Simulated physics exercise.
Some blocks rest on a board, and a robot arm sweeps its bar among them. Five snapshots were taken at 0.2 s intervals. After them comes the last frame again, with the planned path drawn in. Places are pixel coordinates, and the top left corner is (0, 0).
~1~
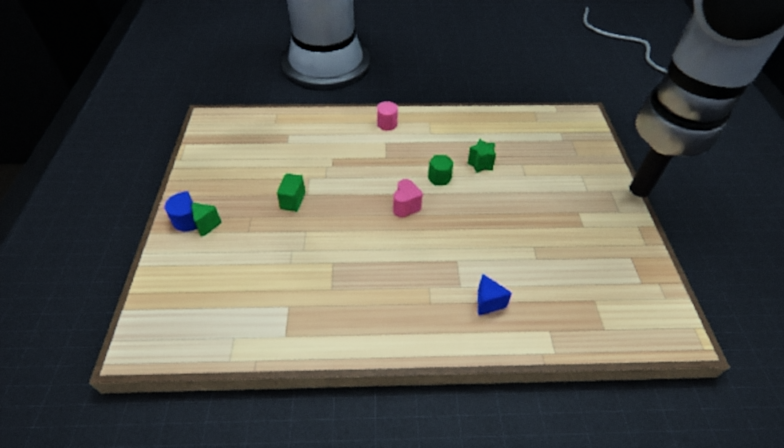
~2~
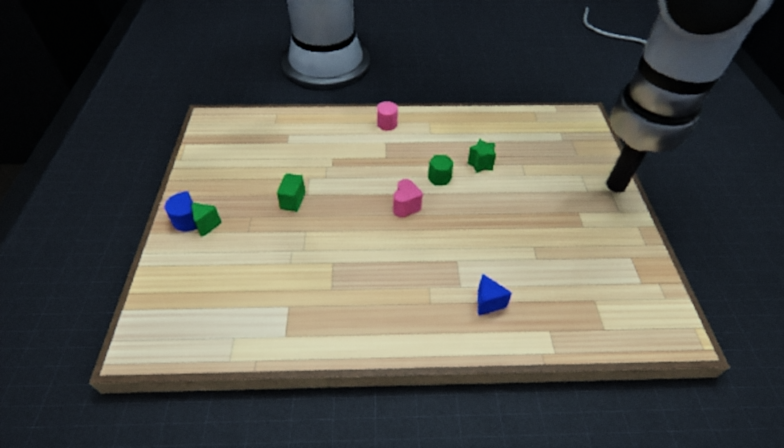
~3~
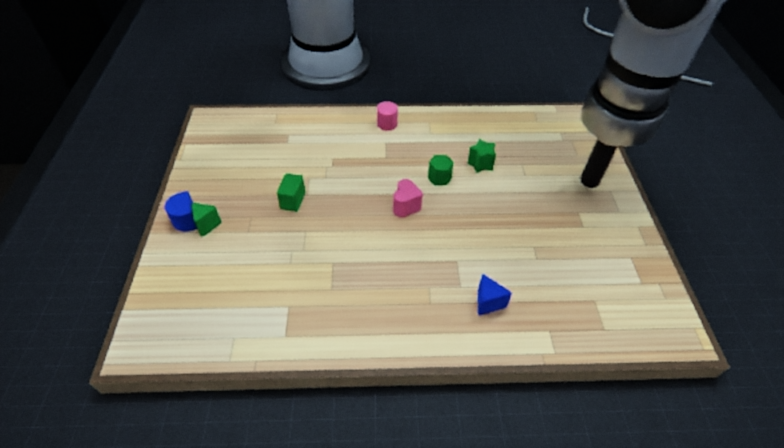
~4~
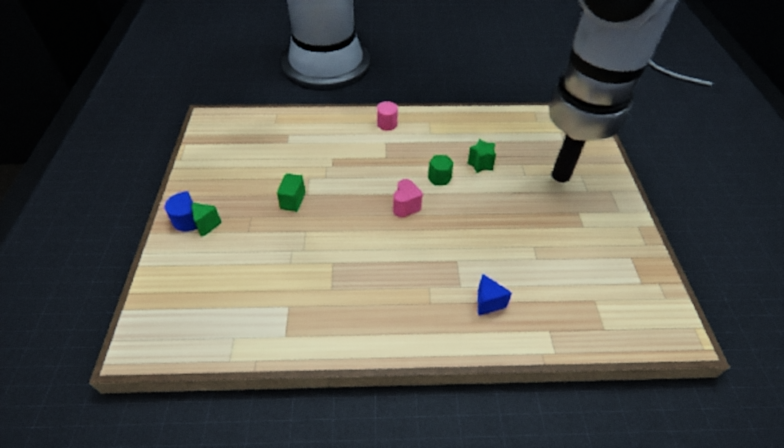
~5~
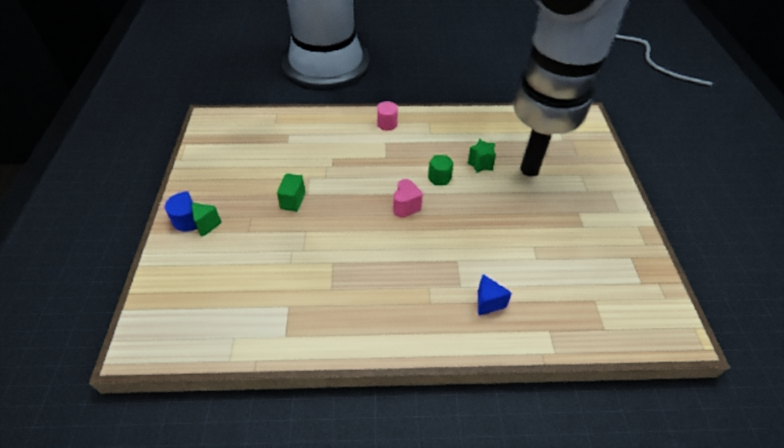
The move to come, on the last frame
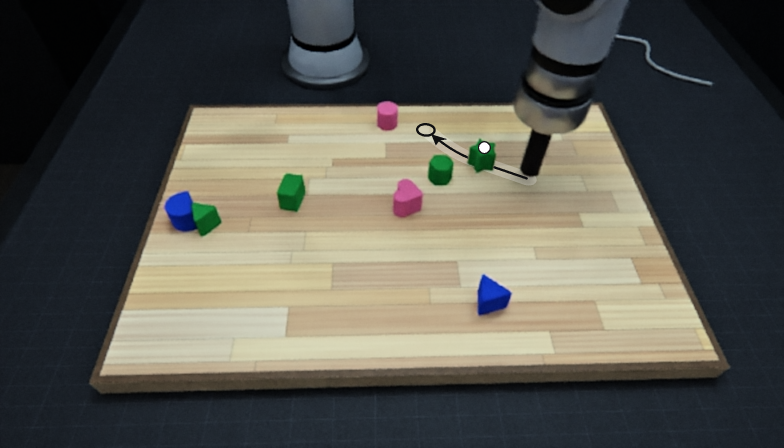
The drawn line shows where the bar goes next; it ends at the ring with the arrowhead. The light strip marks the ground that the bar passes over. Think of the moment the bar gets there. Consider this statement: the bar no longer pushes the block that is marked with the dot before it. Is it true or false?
True - the claim holds.
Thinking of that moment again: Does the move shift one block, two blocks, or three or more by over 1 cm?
Once the path ends, one block will have shifted.
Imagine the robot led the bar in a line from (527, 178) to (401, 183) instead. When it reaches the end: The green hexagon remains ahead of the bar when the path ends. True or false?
The claim does not hold.
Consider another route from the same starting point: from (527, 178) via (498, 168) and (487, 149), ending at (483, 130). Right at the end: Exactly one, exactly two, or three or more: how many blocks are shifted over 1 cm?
Just one will move.
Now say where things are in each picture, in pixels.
Bar's lower end at (639, 190); green hexagon at (442, 162); green star-shaped block at (484, 148), in the first picture.
Bar at (616, 186); blocks still, in the second picture.
Bar at (590, 181); blocks still, in the third picture.
Bar at (561, 176); blocks still, in the fourth picture.
Bar at (530, 170); green hexagon at (442, 162); green star-shaped block at (484, 148), in the fifth picture.
Drawn move, from (527, 178) over (469, 158) to (426, 130); the dot is on the green star-shaped block.
The first path, step by step. One third of the way, bar at (489, 157); green star-shaped block at (472, 145), turned 15° clockwise.
Two thirds of the way, bar at (453, 141); green star-shaped block at (436, 133).
At the end, bar at (427, 122); green hexagon still; green star-shaped block at (423, 129), turned 55° anticlockwise.
